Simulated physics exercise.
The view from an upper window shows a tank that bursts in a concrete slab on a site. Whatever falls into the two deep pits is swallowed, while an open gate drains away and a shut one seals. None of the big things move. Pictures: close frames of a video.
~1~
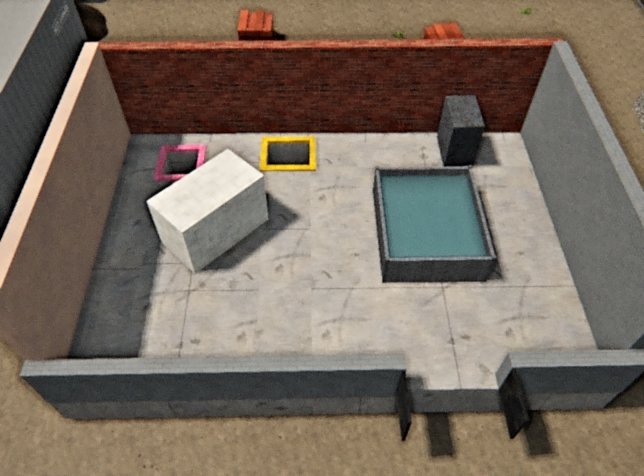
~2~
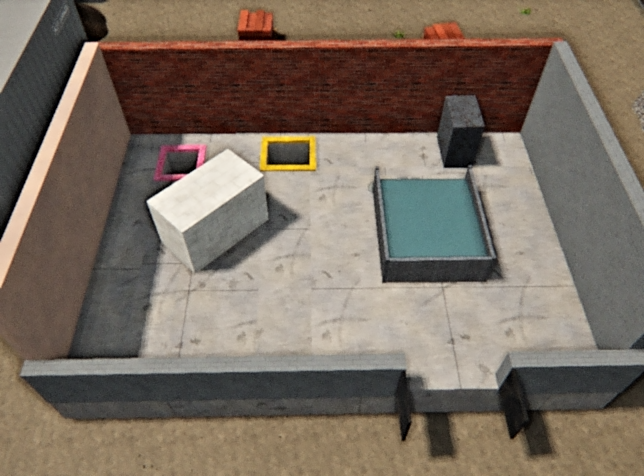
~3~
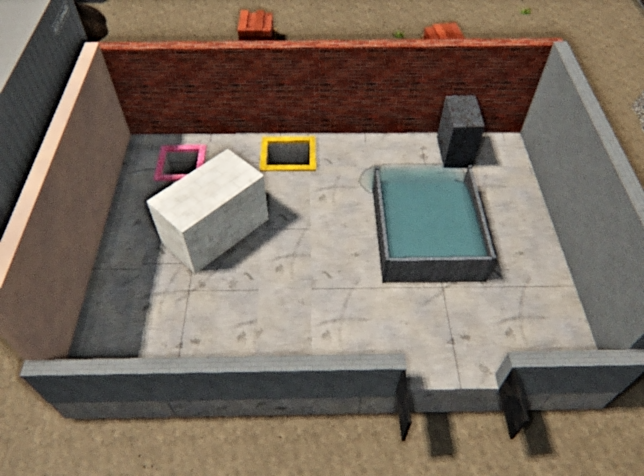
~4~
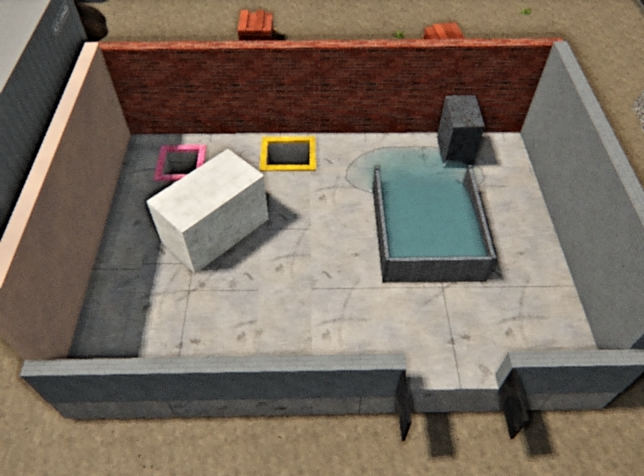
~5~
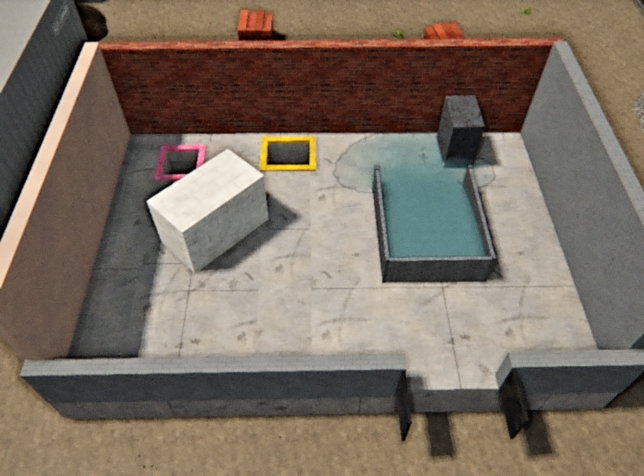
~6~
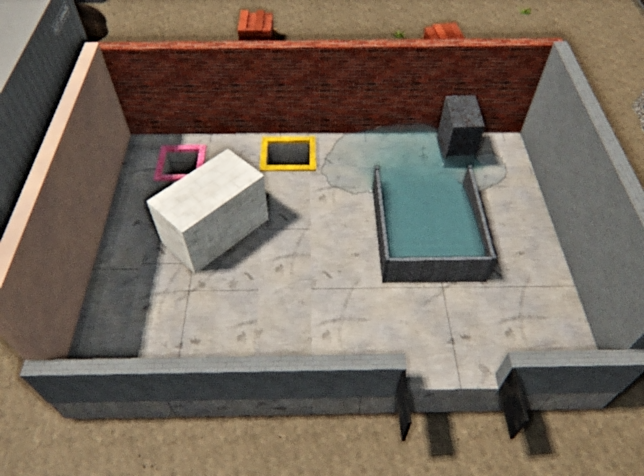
Water pours from an open dark-walled tank as its far side gives way, spreading over the pale slab in a thin sheet, first at the far left corner, then wider toward the brick wall and around a dark block. Seen from high above, the walled yard holds a large white block and pink and yellow square rims at left. The camera stays still.
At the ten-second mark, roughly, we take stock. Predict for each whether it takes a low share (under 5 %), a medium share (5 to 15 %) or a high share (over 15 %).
Prediction: The gate takes a low share; the yellow pit takes a high share; the pink pit takes a low share.
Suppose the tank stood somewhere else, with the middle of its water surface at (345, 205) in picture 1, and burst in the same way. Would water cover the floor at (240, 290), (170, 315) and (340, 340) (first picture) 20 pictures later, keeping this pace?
Taking them as they were asked, they come out bone dry, bone dry, bone dry.
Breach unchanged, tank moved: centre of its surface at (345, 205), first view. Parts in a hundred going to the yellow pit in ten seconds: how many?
Within ten seconds, 30 percent of the total ends up in the yellow pit.
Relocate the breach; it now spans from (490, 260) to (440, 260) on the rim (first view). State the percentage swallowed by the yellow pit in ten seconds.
Roughly 0 per cent goes to the yellow pit.
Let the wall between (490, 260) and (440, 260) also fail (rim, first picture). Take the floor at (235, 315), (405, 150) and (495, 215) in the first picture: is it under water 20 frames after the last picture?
Taking them in order, I'd say not reached, not reached and swamped.
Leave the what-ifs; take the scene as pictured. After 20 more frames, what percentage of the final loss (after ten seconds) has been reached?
Near 60 in a hundred, I reckon.
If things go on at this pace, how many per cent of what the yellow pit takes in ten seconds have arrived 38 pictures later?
Around 100 in a hundred.
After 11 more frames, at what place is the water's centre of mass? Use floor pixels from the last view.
I'd put it at around (411, 179).
A moment on, water covers 15 % of the floor; the gate 0 %, the yellow pit 0 %, the pink pit 0 %.
Next, water covers 20 % of the floor; the gate 0 %, the yellow pit 3 %, the pink pit 0 %.
Then, water covers 40 % of the floor; the gate 0 %, the yellow pit 13 %, the pink pit 1 %.
Later, water covers 70 % of the floor; the gate 0 %, the yellow pit 19 %, the pink pit 1 %.
In the end, water covers 85 % of the floor; the gate 3 %, the yellow pit 19 %, the pink pit 1 %.
